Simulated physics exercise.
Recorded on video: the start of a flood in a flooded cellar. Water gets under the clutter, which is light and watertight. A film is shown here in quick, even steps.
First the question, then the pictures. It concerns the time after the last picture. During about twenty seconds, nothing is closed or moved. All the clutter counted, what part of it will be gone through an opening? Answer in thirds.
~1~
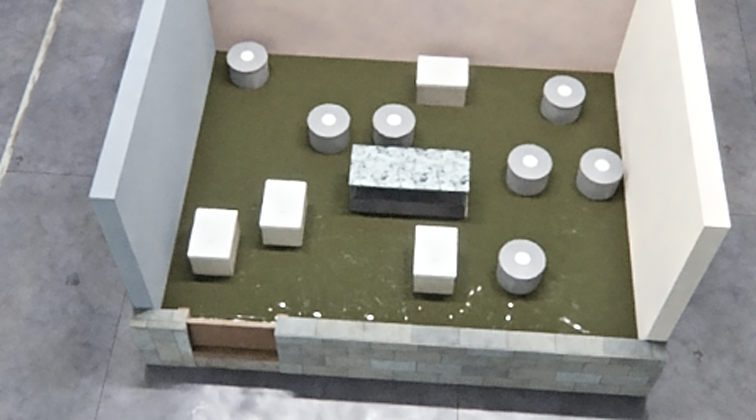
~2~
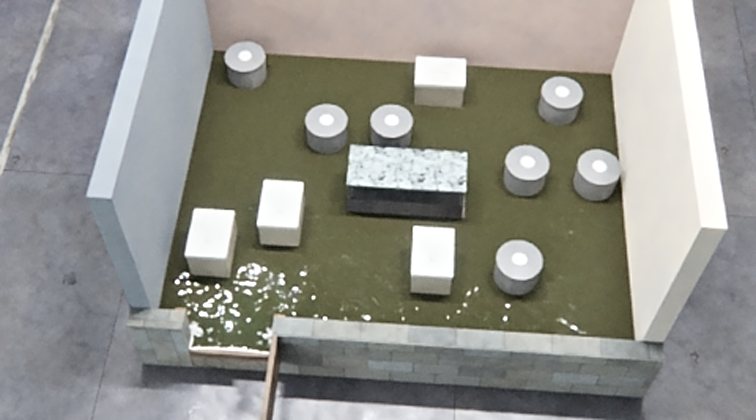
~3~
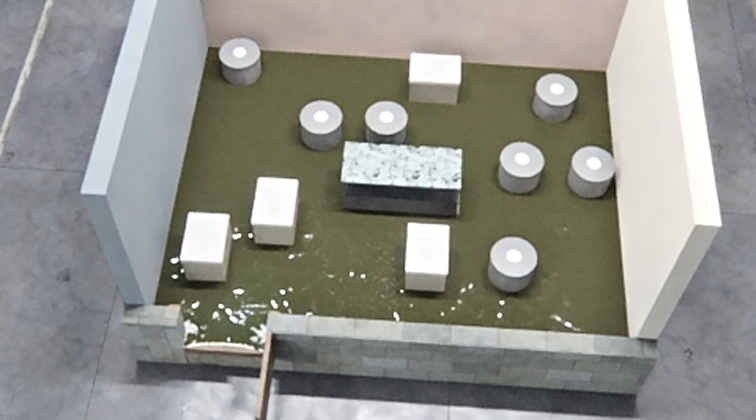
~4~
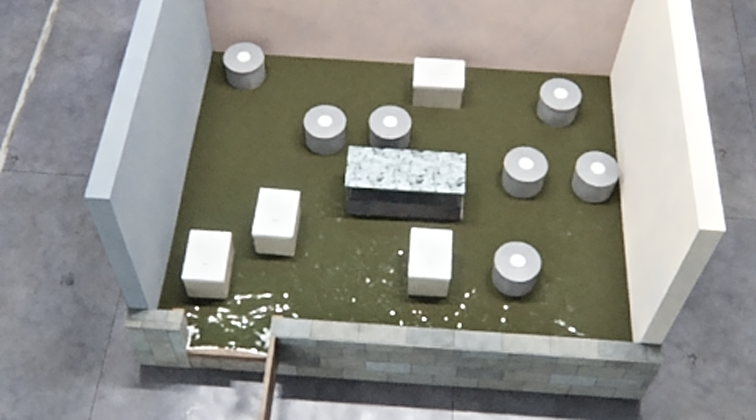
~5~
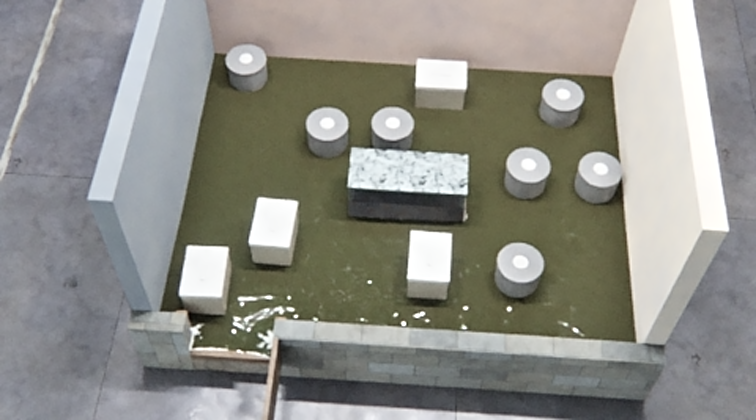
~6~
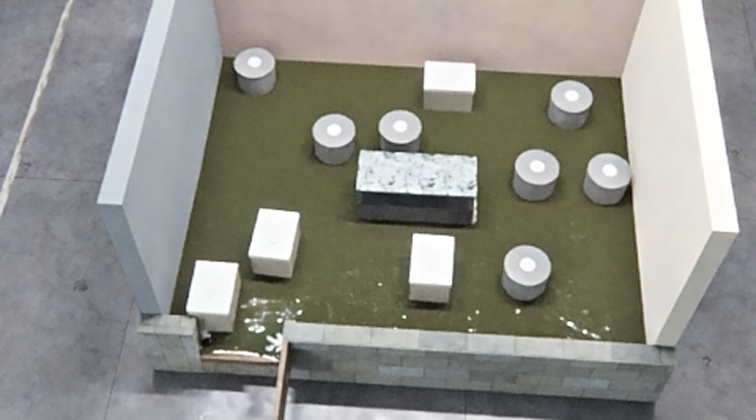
One to two thirds.
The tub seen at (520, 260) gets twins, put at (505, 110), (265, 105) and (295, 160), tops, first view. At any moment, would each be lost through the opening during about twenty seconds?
Result, in sequence: Never gets out; ends up outside; ends up outside.
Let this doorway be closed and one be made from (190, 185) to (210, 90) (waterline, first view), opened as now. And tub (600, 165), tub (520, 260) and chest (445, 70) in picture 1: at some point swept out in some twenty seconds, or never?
Ordered result: Retained / retained / exited.
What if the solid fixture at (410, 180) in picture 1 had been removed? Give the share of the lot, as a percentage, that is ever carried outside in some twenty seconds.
Roughly 40 per cent.
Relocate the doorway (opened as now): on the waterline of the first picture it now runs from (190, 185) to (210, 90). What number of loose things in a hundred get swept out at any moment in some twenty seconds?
Near 70 percent, give or take.
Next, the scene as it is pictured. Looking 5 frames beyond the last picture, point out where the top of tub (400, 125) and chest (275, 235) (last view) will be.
Close to (370, 135) and (237, 302).
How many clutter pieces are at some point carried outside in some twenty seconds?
Counting them up gives 6.
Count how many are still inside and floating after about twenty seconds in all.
My count is 5.
A moment on, 1 of 11 are out; 10 afloat.
Next, 2 of 11 are out; 9 afloat.
Later, 4 of 11 are out; 7 afloat.
In the end, 6 of 11 are out; 5 afloat.
